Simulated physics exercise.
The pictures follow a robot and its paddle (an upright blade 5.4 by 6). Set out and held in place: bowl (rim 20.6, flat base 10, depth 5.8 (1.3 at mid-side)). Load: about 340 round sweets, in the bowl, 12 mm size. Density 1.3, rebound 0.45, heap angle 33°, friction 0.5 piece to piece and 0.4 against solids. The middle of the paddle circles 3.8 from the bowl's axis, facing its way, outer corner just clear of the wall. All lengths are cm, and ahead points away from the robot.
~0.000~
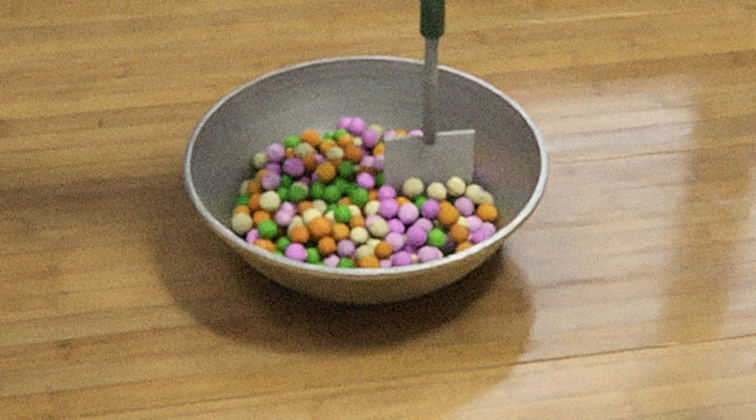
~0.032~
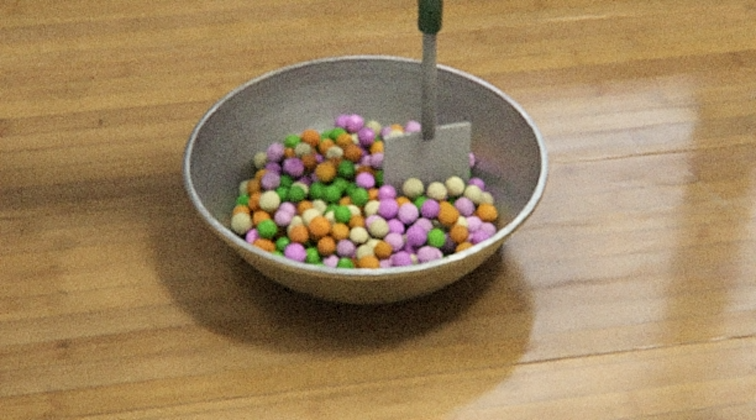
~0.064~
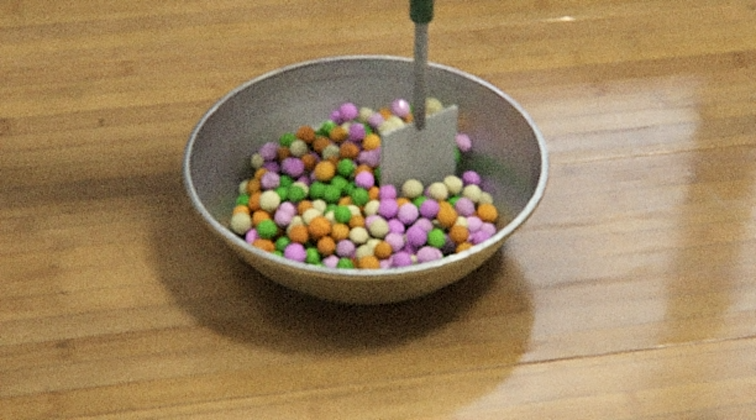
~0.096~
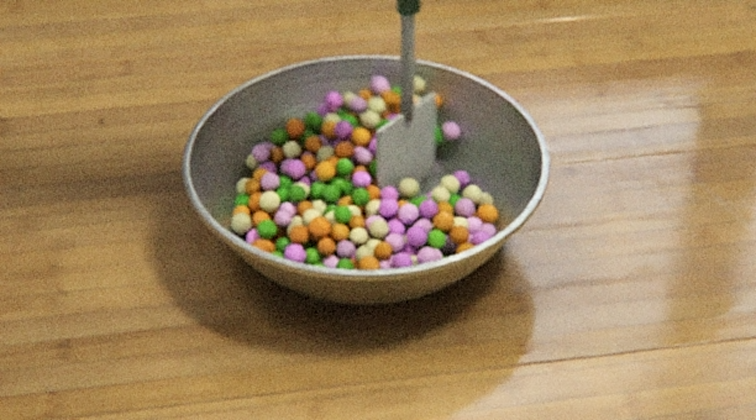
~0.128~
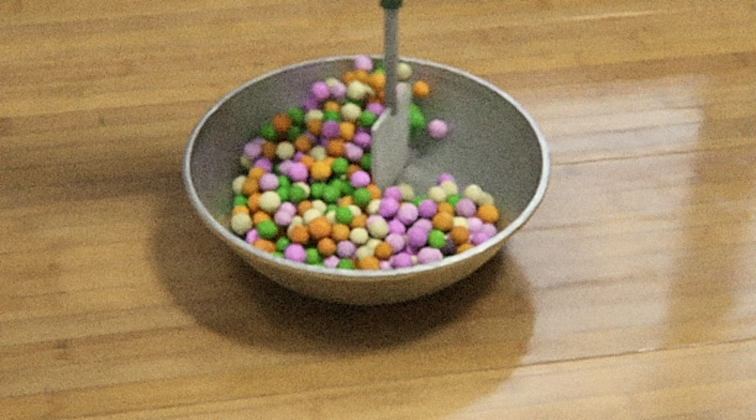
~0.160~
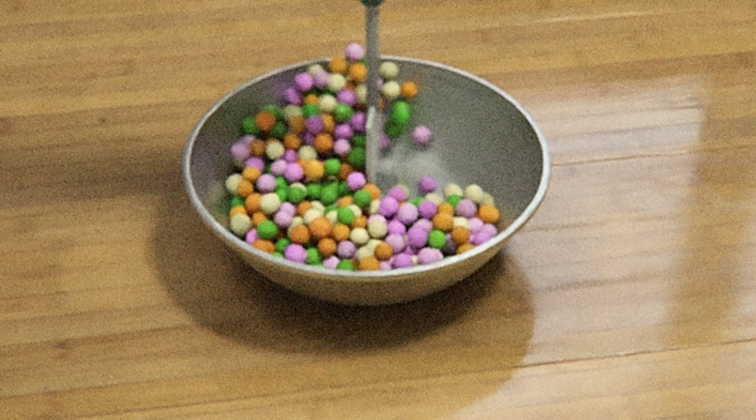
A paddle with a green handle swept leftward through a metal bowl of colourful round sweets on a wooden surface, turning edge-on as it pushed them into a rising heap at the back left.
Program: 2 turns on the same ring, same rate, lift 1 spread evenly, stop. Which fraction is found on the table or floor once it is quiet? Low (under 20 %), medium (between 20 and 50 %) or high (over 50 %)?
Answer: Low; under 20 % of the round sweets finish on the table or floor.
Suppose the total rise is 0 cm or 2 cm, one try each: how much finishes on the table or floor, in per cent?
About 20 and 5 per cent.
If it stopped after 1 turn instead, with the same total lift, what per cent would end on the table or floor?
In that case some 5 per cent.
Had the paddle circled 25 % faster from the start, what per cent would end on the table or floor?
In that case some 20 per cent.
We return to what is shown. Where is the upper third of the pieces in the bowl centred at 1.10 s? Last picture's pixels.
Around (333, 250).
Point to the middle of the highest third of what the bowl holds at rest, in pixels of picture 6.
Around (432, 158).
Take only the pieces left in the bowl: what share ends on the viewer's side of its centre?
About 45 per cent.
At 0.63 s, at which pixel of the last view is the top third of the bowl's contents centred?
At about (476, 185).
After 0.63 s, 329° round, highest piece 8 above the table; 319 in the bowl, 16 on the table or floor, 5 in flight or on the tool.
After 1.10 s, 222° round, highest piece 7 above the table; 312 in the bowl, 28 on the table or floor.
After 1.53 s, 0° round, highest piece 6 above the table; 309 in the bowl, 31 on the table or floor.
After 2.23 s, 0° round, highest piece 6 above the table; 309 in the bowl, 31 on the table or floor.
At rest, 309 in the bowl, 31 on the table or floor. That is 9 % on the table or floor.
